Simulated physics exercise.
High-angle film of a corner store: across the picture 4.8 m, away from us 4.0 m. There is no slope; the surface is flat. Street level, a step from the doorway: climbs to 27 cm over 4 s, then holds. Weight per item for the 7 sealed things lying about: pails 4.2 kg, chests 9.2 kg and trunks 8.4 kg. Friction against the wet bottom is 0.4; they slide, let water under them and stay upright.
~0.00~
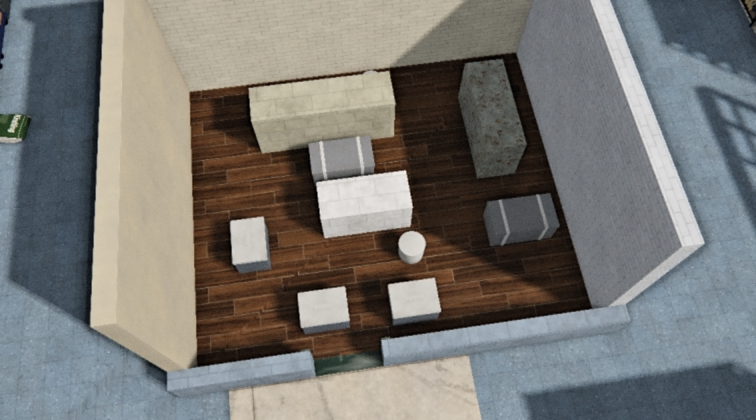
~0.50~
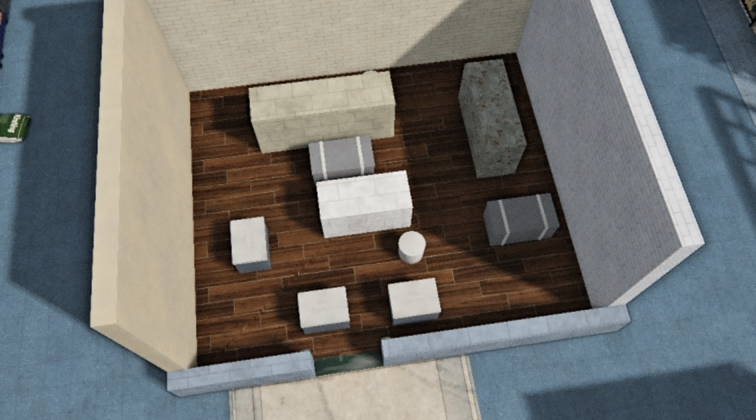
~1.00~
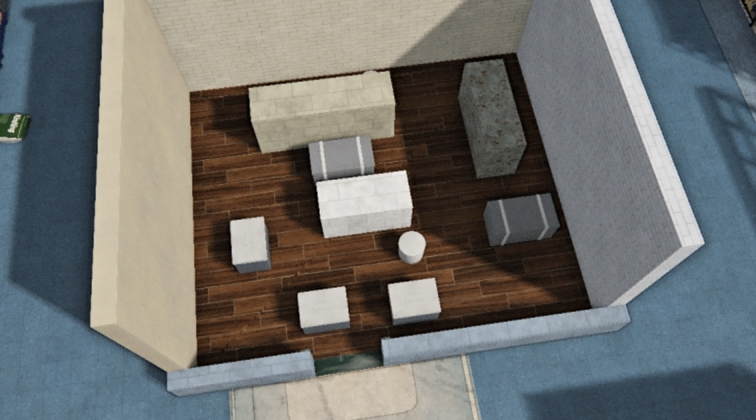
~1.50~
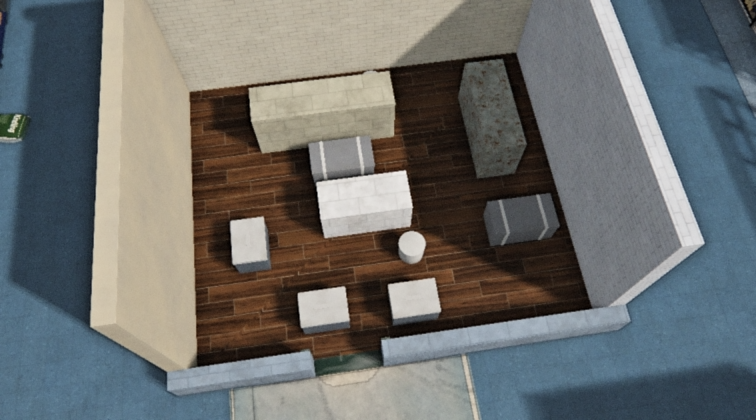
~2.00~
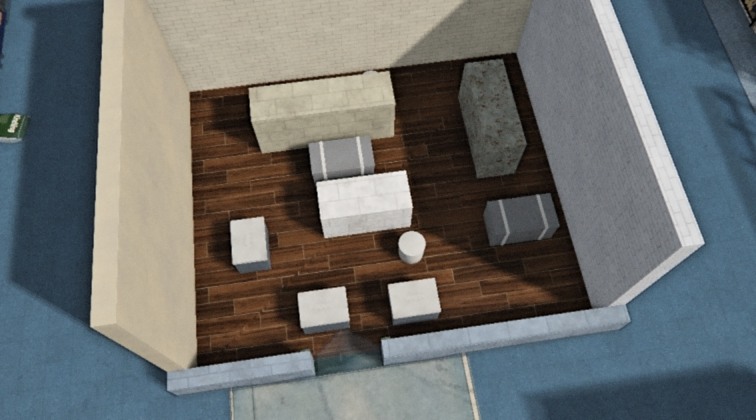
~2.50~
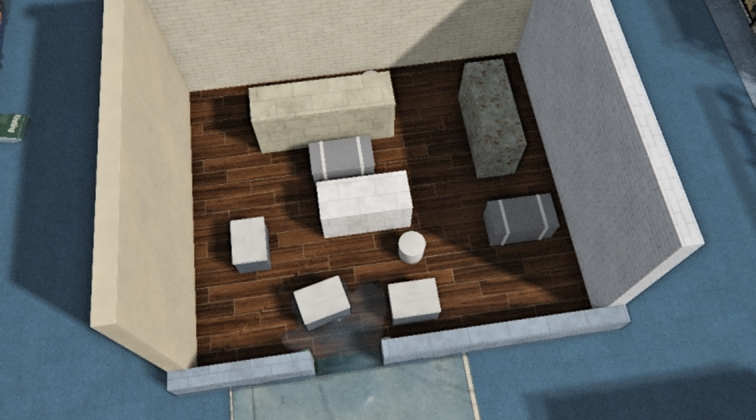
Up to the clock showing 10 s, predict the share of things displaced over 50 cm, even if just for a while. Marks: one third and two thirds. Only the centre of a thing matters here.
The share is in the middle band.
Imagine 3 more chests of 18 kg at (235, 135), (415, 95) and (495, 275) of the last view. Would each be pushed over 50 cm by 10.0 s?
The three, in order: Larger, smaller shift, smaller shift.
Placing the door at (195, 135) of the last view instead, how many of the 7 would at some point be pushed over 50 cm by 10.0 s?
Then it comes to 5 of them.
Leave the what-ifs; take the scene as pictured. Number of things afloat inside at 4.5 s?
At that instant the tally stands at 0.
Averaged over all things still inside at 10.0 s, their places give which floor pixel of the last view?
Mean floor pixel: About (413, 177).
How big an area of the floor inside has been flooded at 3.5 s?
At that time the wet patch spans about 3.0 m2.
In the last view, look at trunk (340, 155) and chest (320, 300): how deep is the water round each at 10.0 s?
Around 3 cm and 7 cm.
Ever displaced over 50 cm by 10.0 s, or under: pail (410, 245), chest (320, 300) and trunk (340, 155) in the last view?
Order as asked - a bigger shift, a bigger shift, a smaller shift.
After 3.5 s 1 of 7 are over 50 cm from their spots; 0 afloat.
After 4.5 s 1 of 7 are over 50 cm from their spots; 0 afloat.
After 7.0 s 3 of 7 are over 50 cm from their spots; 3 afloat.
After 10.0 s 4 of 7 are over 50 cm from their spots, and 4 have been at some point; 7 afloat.
